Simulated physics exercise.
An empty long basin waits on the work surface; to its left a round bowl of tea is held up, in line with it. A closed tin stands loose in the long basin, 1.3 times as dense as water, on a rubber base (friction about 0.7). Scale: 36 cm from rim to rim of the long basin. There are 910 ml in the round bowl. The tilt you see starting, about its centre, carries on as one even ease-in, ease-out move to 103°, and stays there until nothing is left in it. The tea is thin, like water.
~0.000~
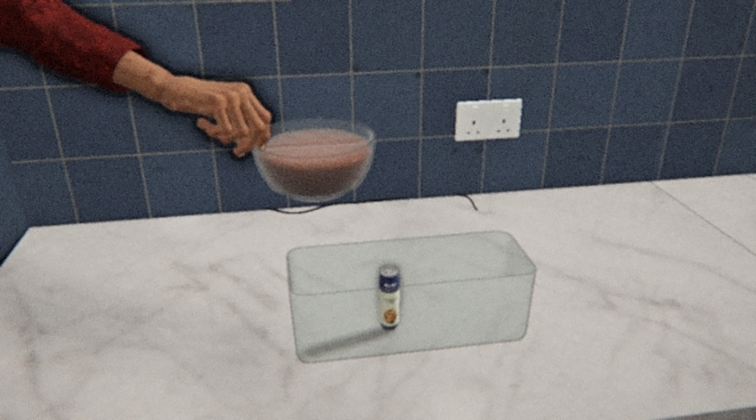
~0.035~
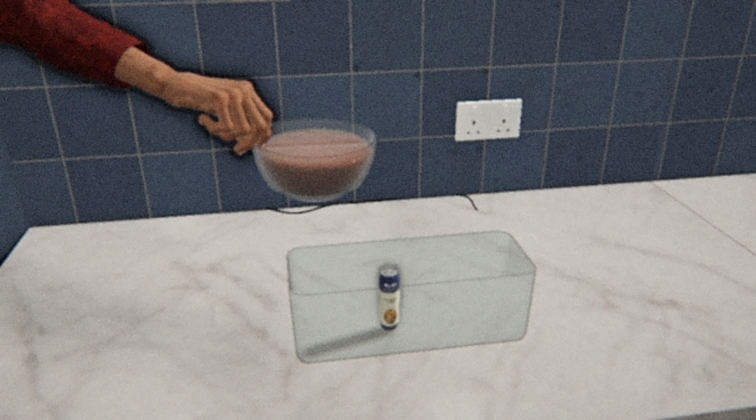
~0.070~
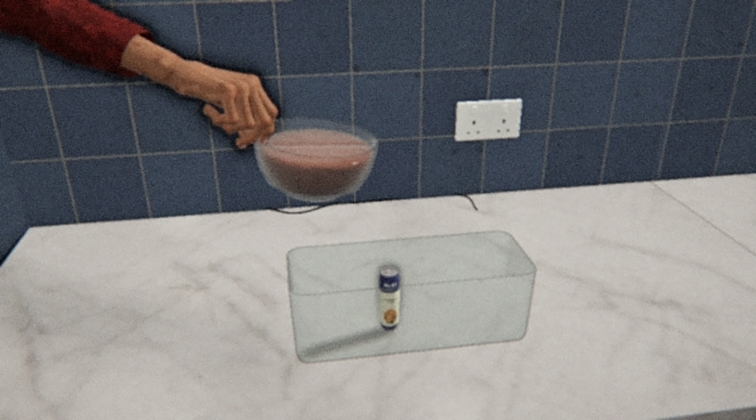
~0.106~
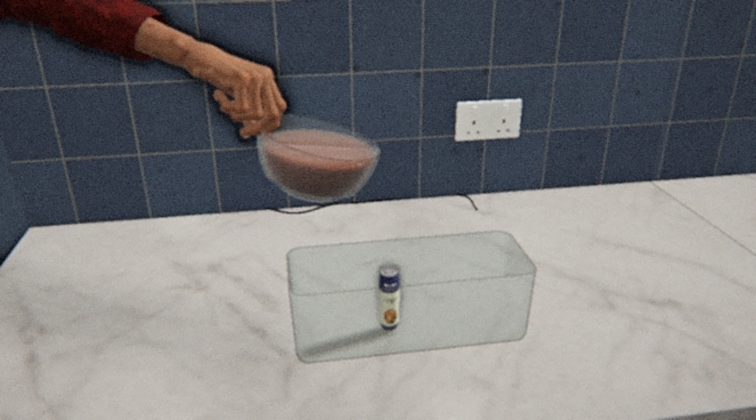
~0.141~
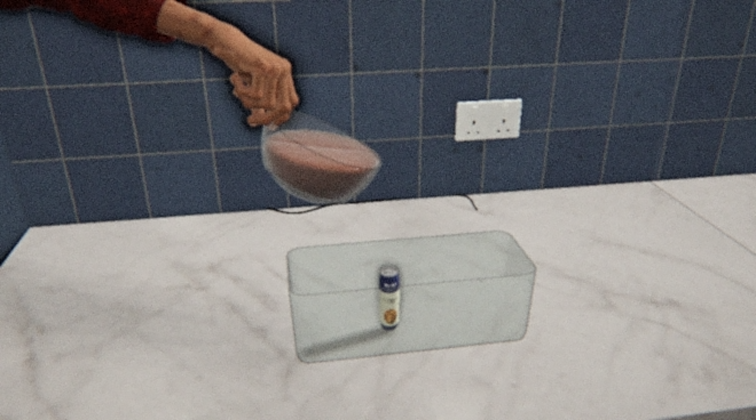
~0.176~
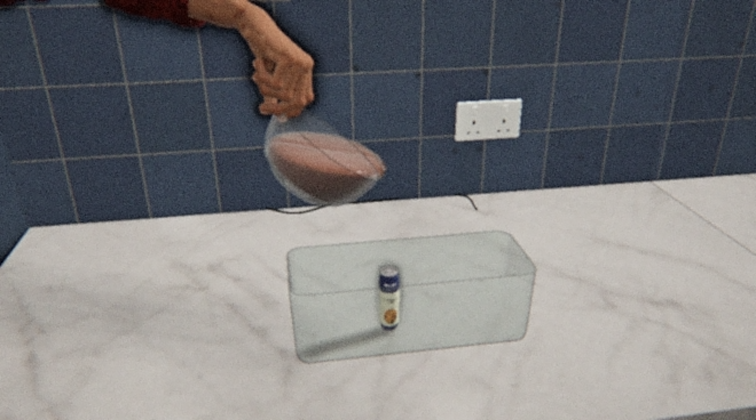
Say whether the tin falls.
It remains upright.
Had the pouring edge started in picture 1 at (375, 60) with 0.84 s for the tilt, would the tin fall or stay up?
Then it falls.
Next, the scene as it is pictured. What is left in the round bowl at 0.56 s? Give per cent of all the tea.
About 1 per cent.
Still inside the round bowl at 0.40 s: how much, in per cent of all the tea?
About 10 per cent.
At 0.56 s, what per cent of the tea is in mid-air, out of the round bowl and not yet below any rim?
Near 7 in a hundred.
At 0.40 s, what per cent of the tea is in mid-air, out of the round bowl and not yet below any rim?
About 56 per cent.
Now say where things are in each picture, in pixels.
In the first frame, tilt 0°; pouring edge (373, 134); surface from (256, 149) to (371, 142); the long basin's rim runs from (288, 272) to (523, 252); the tin's top is at (389, 274).
In the second frame, tilt 2°; pouring edge (374, 136); surface from (256, 148) to (371, 143).
In the third frame, tilt 7°; pouring edge (376, 141); surface from (257, 145) to (372, 146).
In the fourth frame, tilt 15°; pouring edge (378, 150); surface from (260, 142) to (375, 149).
In the fifth frame, tilt 26°; pouring edge (379, 161); surface from (264, 141) to (376, 156); 1 per cent is over the edge.
In the sixth frame, tilt 39°; pouring edge (377, 174); surface from (268, 142) to (362, 157); 6 per cent is over the edge.
By 0.40 s the tilt is 102° and 11 per cent is still to pour; the tin stands where it began.
By 0.56 s the tilt is 103° and 1 per cent is still to pour; the tin stands where it began.
By 0.73 s the tilt is 103° and 0 per cent is still to pour; the tin leans 6°.
By 0.92 s the tilt is 103° and 0 per cent is still to pour; the tin leans 7°.
At rest the tin stands where it began.
